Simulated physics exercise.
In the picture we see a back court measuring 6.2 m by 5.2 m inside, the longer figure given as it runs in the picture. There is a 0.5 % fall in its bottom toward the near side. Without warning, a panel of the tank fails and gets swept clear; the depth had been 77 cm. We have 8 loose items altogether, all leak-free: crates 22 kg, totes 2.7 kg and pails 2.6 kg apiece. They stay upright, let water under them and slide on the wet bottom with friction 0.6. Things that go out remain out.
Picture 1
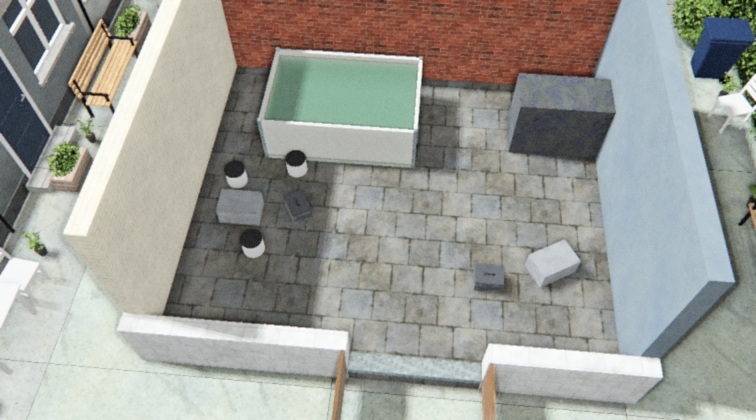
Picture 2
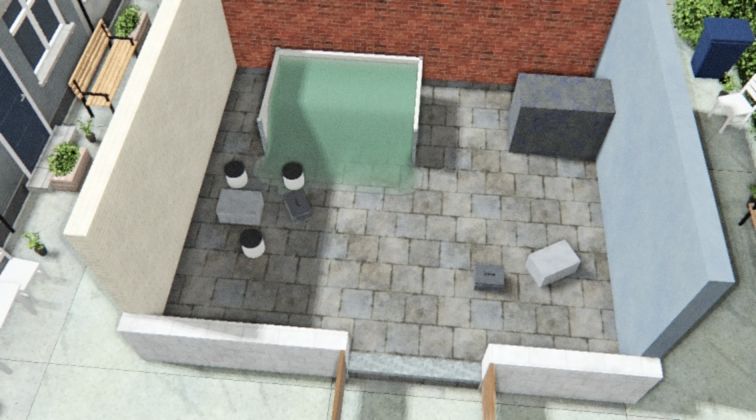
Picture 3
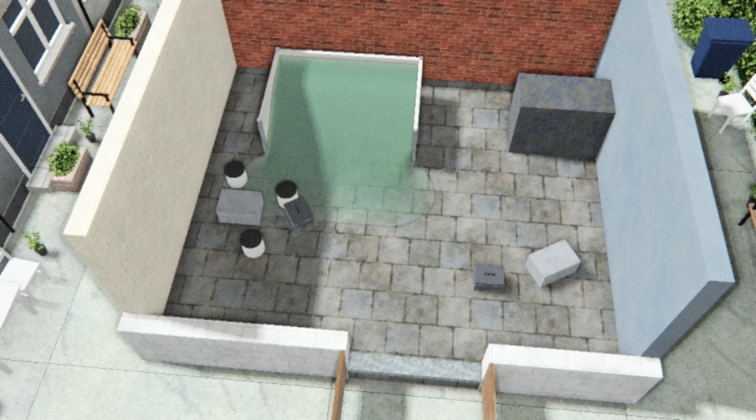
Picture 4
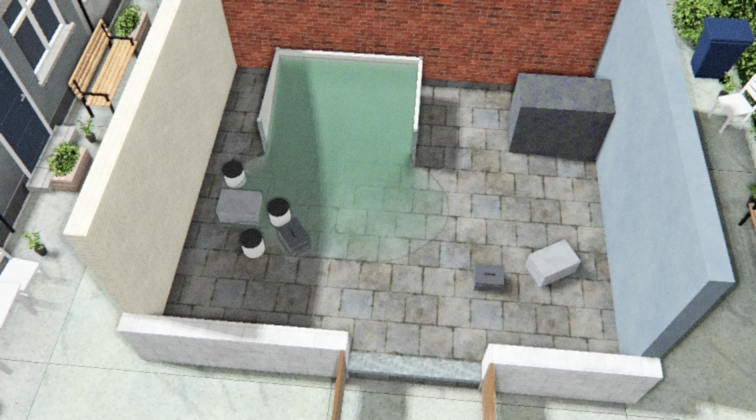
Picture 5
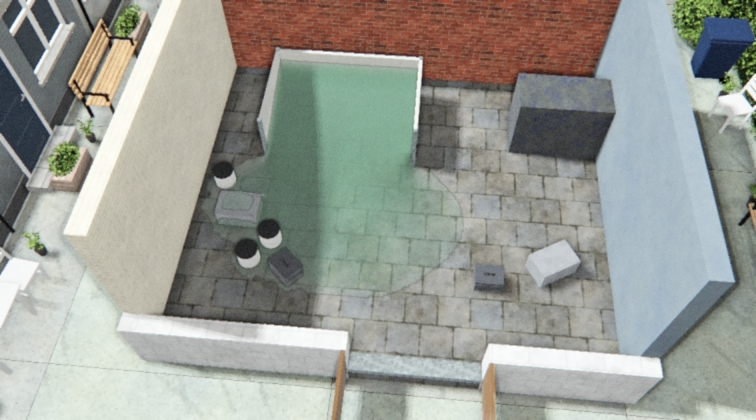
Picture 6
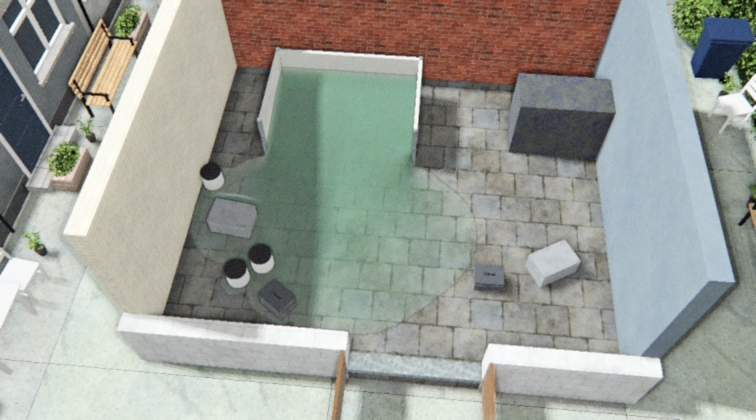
In a paved, walled courtyard, a white-sided tank of green water stands against the brick wall until its front panel gives way and water spreads over the paving. The flow carries a nearby pail and dark tote toward the near side, then reaches the other pails and pale block at left, shifting them too.
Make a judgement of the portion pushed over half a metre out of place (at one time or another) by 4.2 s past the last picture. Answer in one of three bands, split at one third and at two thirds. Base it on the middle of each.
Two thirds or more.
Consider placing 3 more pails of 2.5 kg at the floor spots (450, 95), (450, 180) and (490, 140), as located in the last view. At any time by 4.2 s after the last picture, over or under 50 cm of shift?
Respectively: Doesn't reach it; doesn't reach it; doesn't reach it.
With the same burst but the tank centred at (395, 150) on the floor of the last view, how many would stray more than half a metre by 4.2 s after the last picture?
Result: 4.
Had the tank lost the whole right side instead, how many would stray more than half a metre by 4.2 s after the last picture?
Count: 3.
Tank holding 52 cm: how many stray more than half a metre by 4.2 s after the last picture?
Then the count would be 6.
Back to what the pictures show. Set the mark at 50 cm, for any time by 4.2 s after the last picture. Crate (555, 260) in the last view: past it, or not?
Well, that one comes out inside the limit.
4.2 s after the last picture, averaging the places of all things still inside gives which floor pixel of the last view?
Close to pixel (374, 177).
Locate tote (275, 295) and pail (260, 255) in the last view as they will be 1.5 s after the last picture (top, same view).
I'd say close to (226, 308) and close to (195, 303).
Then, 0.4 s after the last picture 4 of 8 are over 50 cm from their spots; 3 afloat.
Then, 1.5 s after the last picture 5 of 8 are over 50 cm from their spots; 5 afloat.
Then, 2.8 s after the last picture 6 of 8 are over 50 cm from their spots; 6 afloat.
Then, 4.2 s after the last picture 6 of 8 are over 50 cm from their spots, and 6 have been at some point; 7 afloat.
